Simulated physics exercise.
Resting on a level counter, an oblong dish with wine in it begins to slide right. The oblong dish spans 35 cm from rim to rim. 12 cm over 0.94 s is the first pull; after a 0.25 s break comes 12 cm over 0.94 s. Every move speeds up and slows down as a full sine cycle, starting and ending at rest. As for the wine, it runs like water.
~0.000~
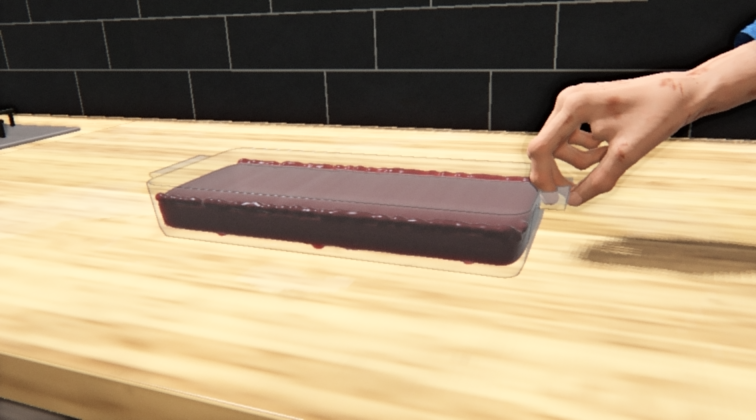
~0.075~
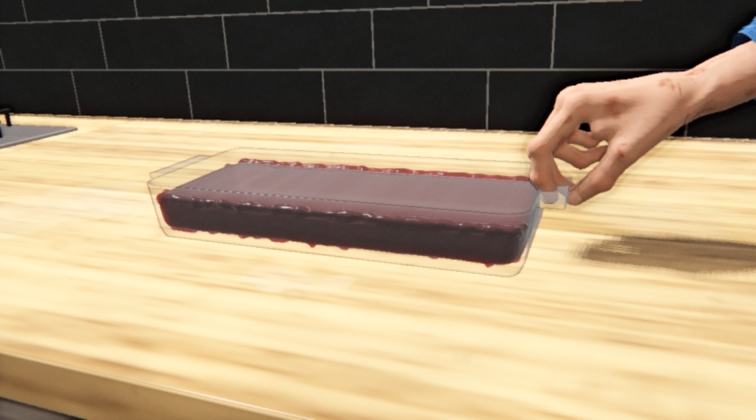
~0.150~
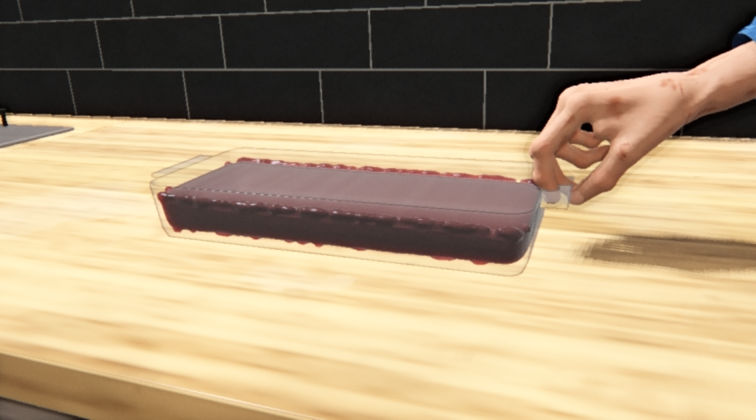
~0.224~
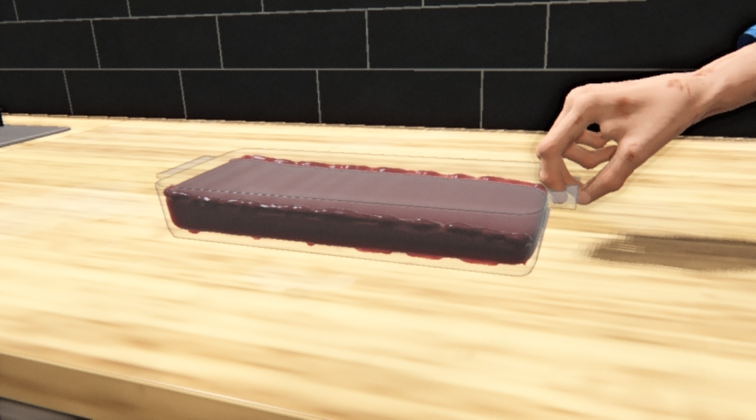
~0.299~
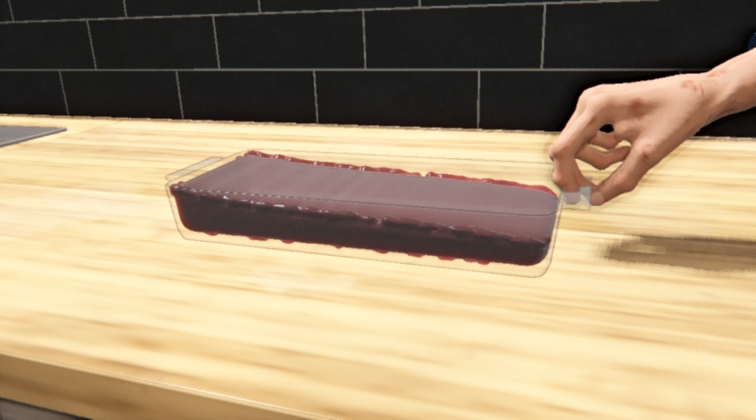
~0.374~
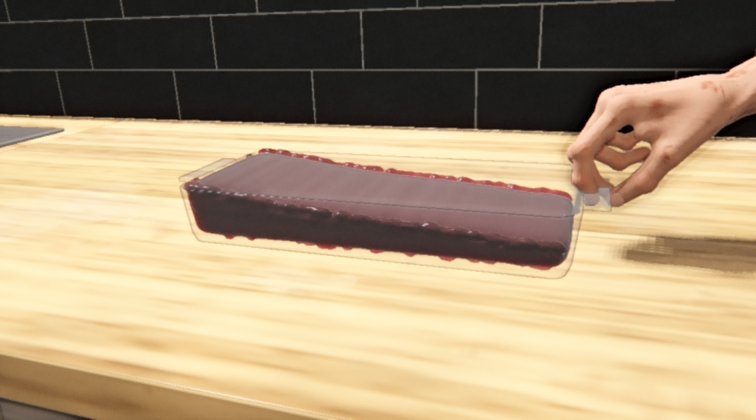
In this clip, a hand grips the right end of a clear oblong dish of dark red wine on a wooden counter, and after resting, the dish slides slightly right as the wine's surface tilts, rising on the left.
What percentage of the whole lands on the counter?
Close to 27 per cent.
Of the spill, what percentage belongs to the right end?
About 60 percent.
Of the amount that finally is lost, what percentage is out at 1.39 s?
Around 30%.
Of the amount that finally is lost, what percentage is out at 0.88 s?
Around 10%.
After 0.88 s it has gone 12 cm; 0 per cent is out over the left end and 2 over the right.
After 1.39 s it has gone 13 cm; 1 per cent is out over the left end and 8 over the right.
After 1.90 s it has gone 23 cm; 9 per cent is out over the left end and 8 over the right.
After 2.41 s it has gone 24 cm; 9 per cent is out over the left end and 15 over the right.
In the end 27 per cent is out in all, 11 of it over the left end.
